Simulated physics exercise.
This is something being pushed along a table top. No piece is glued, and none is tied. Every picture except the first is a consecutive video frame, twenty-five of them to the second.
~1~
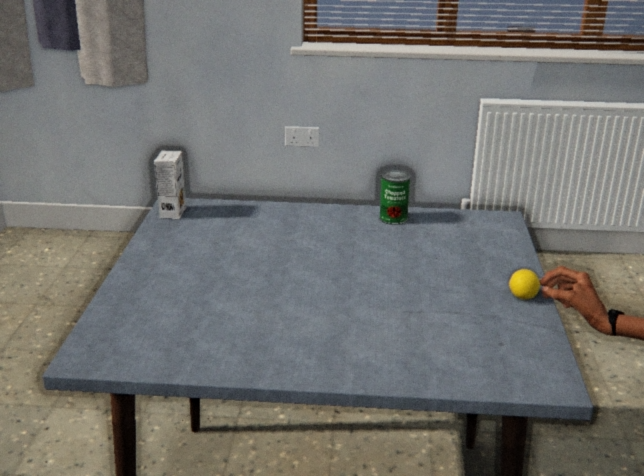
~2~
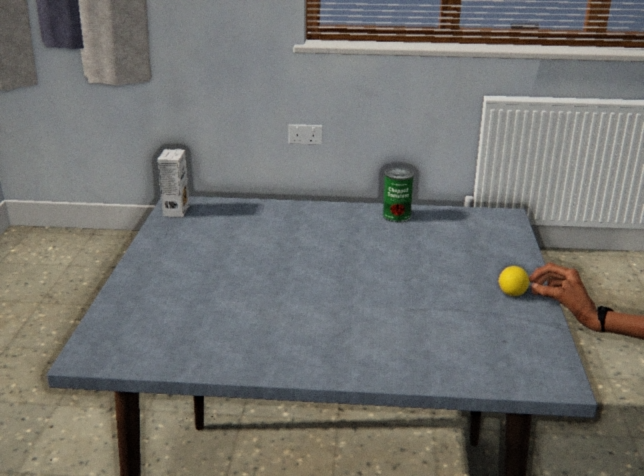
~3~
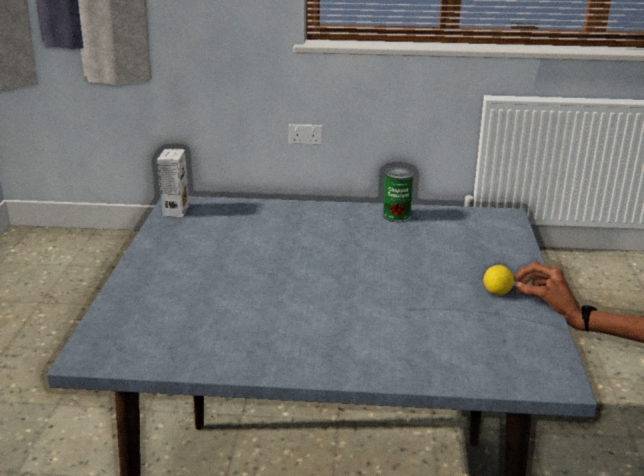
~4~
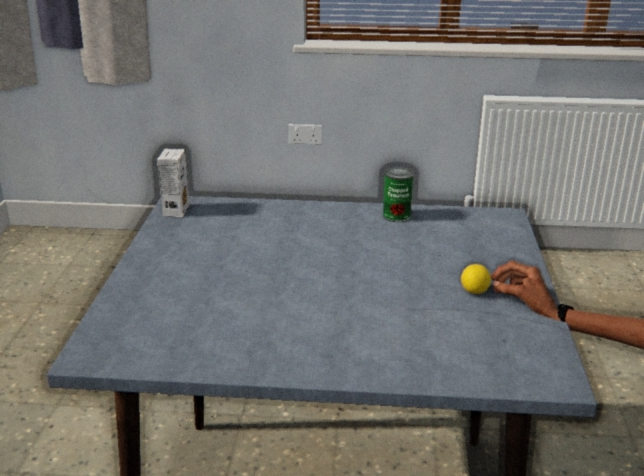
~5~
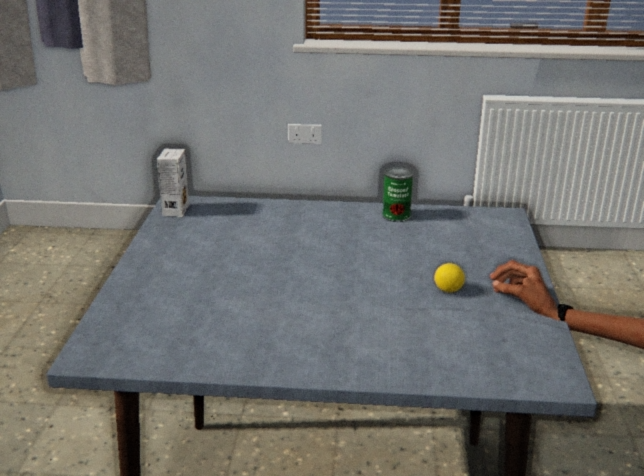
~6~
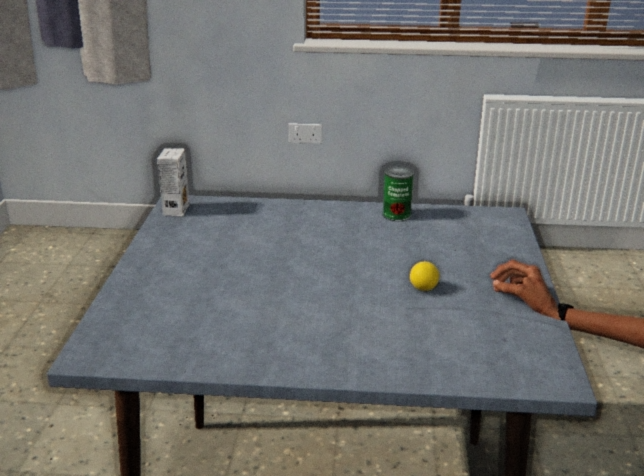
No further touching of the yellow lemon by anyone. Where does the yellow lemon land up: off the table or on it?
Off the table.
Then, 0.30 s on from there, yellow lemon shifted well along near (244, 269).
Then, 0.70 s on from there, yellow lemon now off the table.
Then, 1.10 s on from there, things are still on the move.
In the end, off the table, yellow lemon.
